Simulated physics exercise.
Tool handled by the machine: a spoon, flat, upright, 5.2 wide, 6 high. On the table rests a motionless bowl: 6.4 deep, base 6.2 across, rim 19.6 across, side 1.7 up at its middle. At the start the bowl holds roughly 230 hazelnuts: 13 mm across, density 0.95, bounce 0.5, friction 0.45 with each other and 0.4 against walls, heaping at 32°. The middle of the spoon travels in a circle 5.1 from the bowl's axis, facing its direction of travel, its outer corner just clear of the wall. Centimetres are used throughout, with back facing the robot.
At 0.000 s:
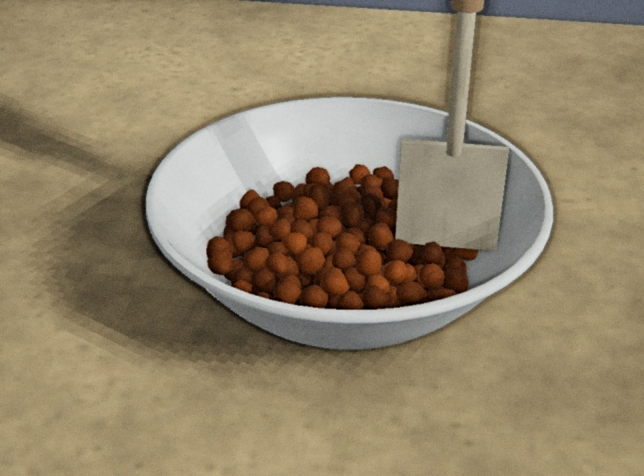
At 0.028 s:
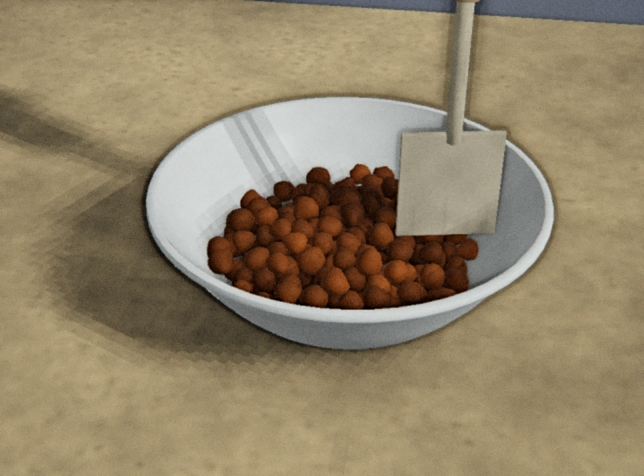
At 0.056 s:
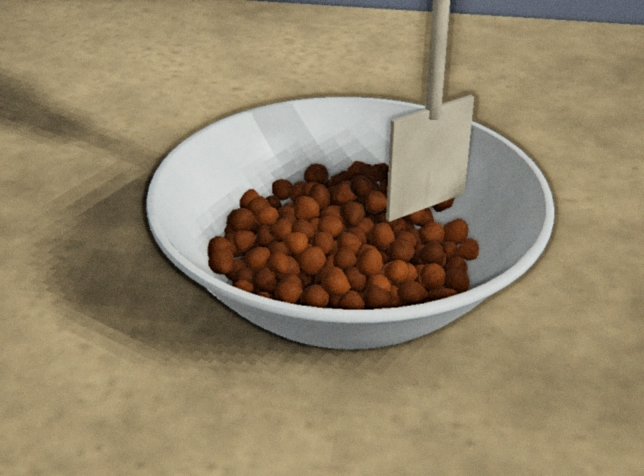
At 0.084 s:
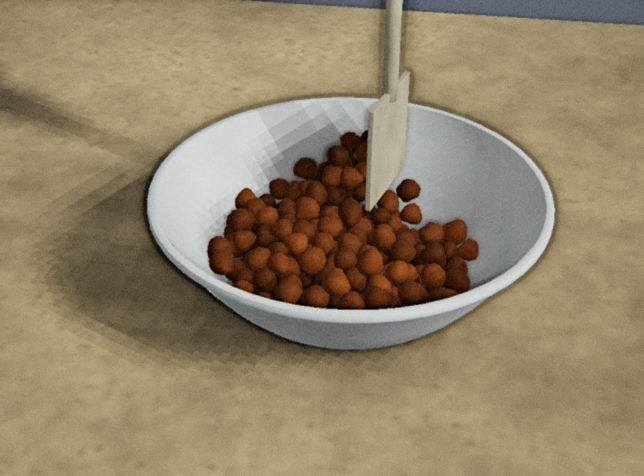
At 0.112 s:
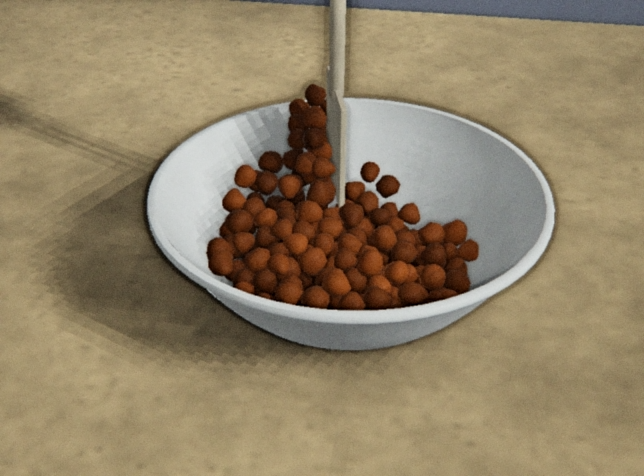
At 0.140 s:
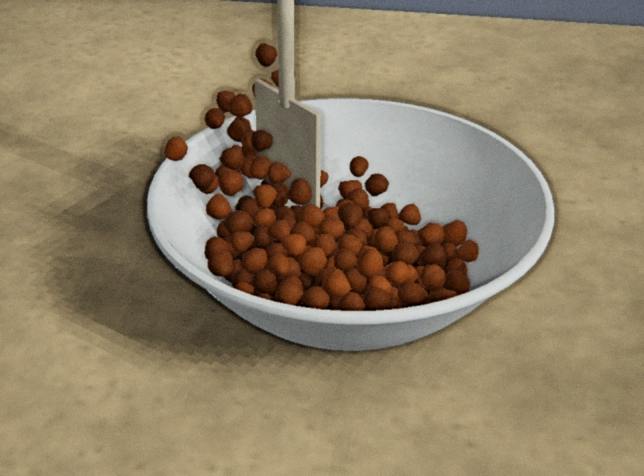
A flat, pale beige spatula-like tool with an upright handle sweeps from the right side of a white bowl around its back to the left, turning as it goes. The bowl, full of reddish-brown balls, rests on a mottled tan surface, seen from above at an angle by a still camera. Balls pile up ahead of the blade, climb the back wall, and scatter into the air at the upper left.
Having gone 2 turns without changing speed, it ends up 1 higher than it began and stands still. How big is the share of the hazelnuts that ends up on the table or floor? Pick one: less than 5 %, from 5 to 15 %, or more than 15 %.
More than 15 %.
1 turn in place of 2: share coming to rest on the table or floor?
Roughly 20 percent would end up there.
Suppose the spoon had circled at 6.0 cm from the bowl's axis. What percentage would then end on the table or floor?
Near 0 percent.
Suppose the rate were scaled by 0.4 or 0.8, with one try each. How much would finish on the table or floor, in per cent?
First try close to 5, second close to 20, in per cent.
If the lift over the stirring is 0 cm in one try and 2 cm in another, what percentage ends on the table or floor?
Some 50 and some 20 per cent.
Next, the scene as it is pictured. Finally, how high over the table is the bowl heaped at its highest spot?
I'd say close to 4.5 centimetres.
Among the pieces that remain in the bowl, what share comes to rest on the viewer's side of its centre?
About 45 %.
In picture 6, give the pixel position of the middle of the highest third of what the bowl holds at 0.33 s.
About pixel (446, 234).
After 0.33 s, 2° round, highest piece 12 above the table; 185 in the bowl, 11 on the table or floor, 31 in flight or on the tool.
After 0.53 s, 225° round, highest piece 7 above the table; 165 in the bowl, 55 on the table or floor, 7 in flight or on the tool.
After 0.82 s, 0° round, highest piece 4 above the table; 162 in the bowl, 65 on the table or floor.
After 1.52 s, 0° round, highest piece 4 above the table; 162 in the bowl, 65 on the table or floor.
At rest, 162 in the bowl, 65 on the table or floor. That is 29 % on the table or floor.
